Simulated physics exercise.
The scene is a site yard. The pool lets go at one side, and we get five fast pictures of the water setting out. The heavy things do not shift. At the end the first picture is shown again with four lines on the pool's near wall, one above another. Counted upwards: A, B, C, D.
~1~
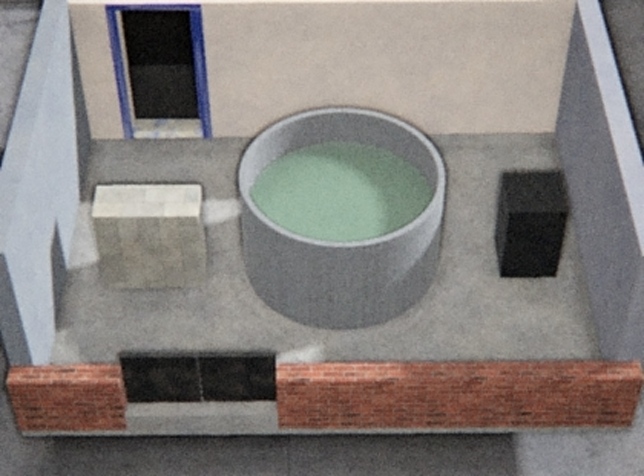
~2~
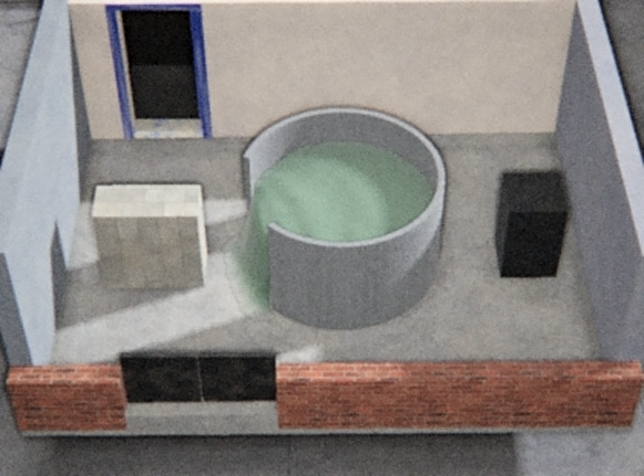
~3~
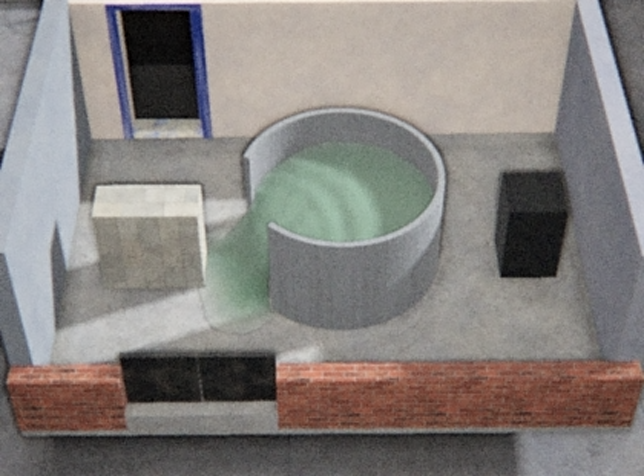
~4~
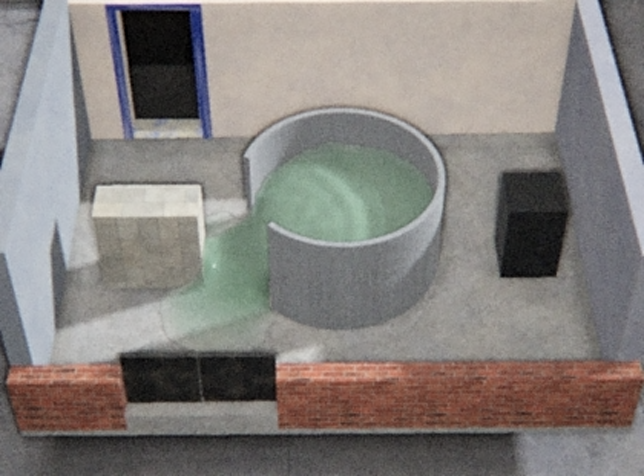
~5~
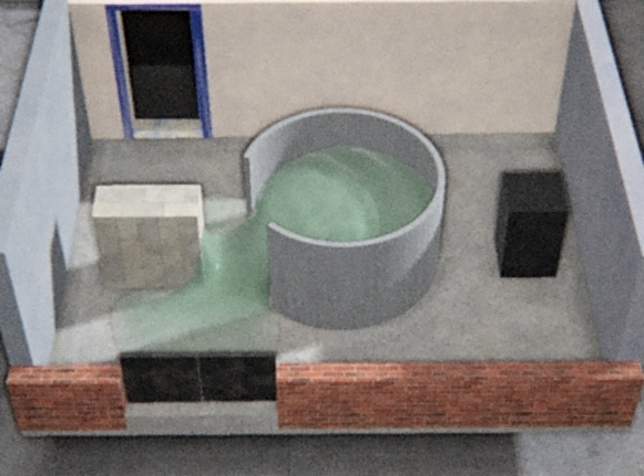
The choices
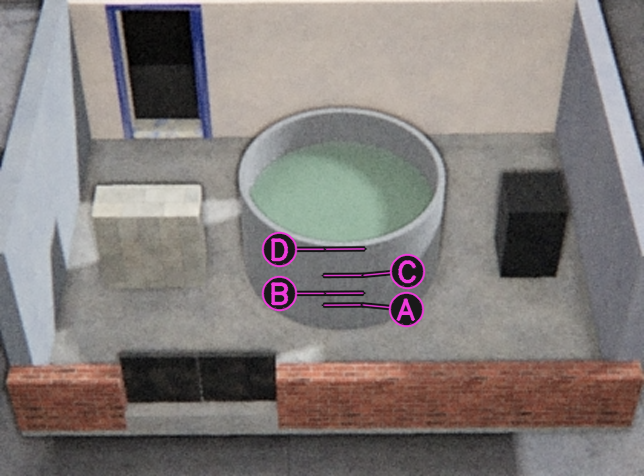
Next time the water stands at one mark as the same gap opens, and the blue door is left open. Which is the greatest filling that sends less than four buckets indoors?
The answer is mark A.
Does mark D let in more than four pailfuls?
Yes, it does.
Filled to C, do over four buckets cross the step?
Yes, that goes wrong.
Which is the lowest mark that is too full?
B.
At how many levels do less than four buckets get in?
One.
On the marked copy, A at (343, 305); B at (343, 293); C at (343, 275); D at (344, 249); from the bottom up A, B, C, D.
If A is chosen, a splash gets over, under a bucket.
If B is chosen, about 9 bucketfuls get in.
If C is chosen, dozens of bucketfuls pour in.
If D is chosen, dozens of bucketfuls pour in.
